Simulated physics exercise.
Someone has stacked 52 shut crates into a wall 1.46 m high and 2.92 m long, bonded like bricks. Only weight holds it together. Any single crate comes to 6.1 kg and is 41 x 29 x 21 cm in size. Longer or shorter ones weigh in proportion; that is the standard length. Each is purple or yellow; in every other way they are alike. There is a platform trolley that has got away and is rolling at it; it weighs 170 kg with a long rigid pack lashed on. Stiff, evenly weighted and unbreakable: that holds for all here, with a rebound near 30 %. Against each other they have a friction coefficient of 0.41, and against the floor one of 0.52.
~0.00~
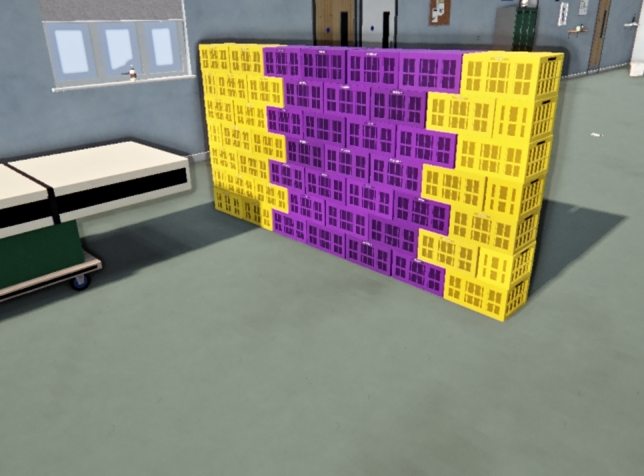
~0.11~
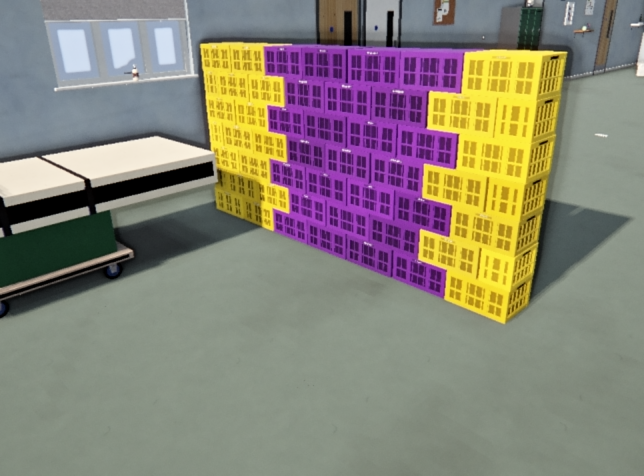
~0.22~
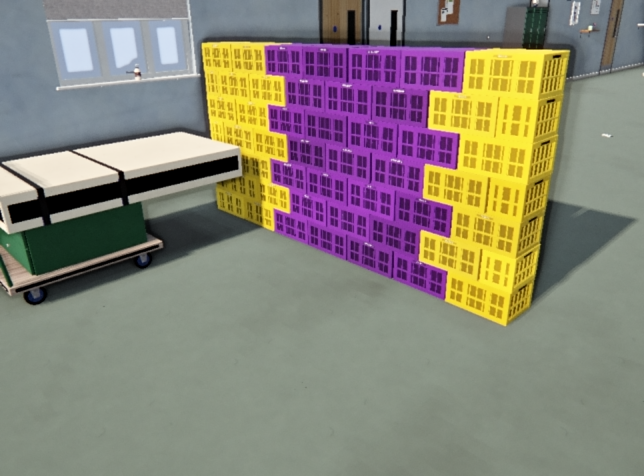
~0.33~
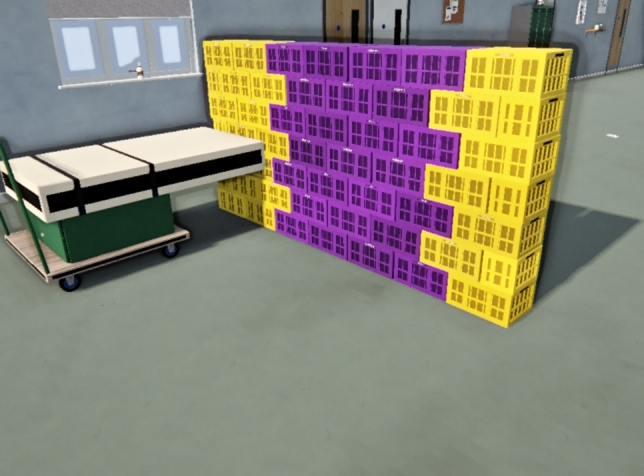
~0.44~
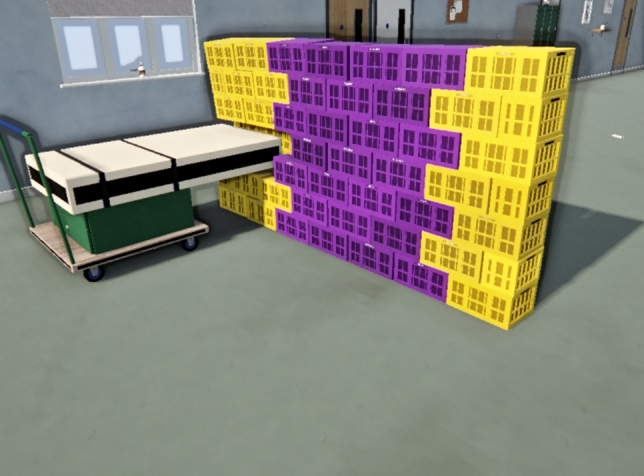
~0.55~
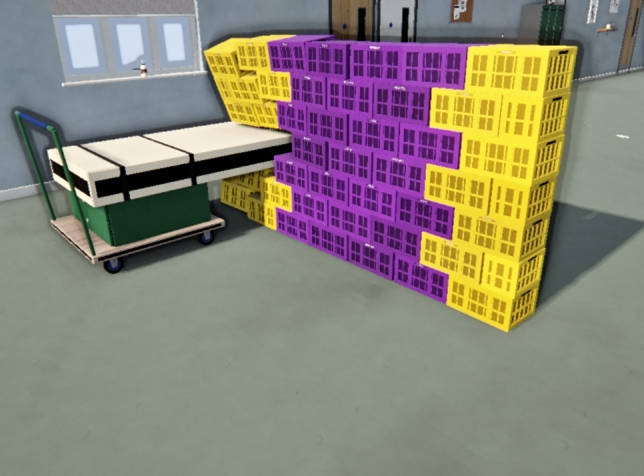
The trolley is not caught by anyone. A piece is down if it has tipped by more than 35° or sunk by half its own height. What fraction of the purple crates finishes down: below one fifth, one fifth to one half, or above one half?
Below one fifth.
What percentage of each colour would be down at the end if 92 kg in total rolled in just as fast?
Yellow 50, purple 20 %.
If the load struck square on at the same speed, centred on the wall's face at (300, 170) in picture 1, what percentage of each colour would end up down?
Yellow 40 %, purple 60 %.
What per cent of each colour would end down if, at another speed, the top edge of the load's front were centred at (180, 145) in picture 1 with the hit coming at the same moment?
Down at the end: Yellow 50 per cent, purple 20 per cent.
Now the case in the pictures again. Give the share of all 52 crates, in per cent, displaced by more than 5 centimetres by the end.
Displaced: 40 %.
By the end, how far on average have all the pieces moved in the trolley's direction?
Average: Roughly 20 cm.
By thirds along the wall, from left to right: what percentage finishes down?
The thirds come out at 80 on the left, 10 in the middle and 0 on the right, in per cent.
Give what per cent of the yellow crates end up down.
For yellow, 50 per cent end down.
Around 0.90 s, load 79 cm past the wall's line, still rolling; none of the 25 purple crates down (7 of 52 in all colours); top purple crate unmoved.
Around 1.62 s, load 1.19 m past the wall's line, still rolling; none of the 25 purple crates down (12 of 52 in all colours); top purple crate tipped 6°.
Finally (4.3 s), load 1.23 m past the wall's line, stopped; 2 of the 25 purple crates down (15 of 52 in all colours); top purple crate displaced 6 cm; top yellow crate unmoved. That is 8 per cent. Seen by the last camera, middles, top purple crate near (332, 58), top yellow crate near (519, 69).
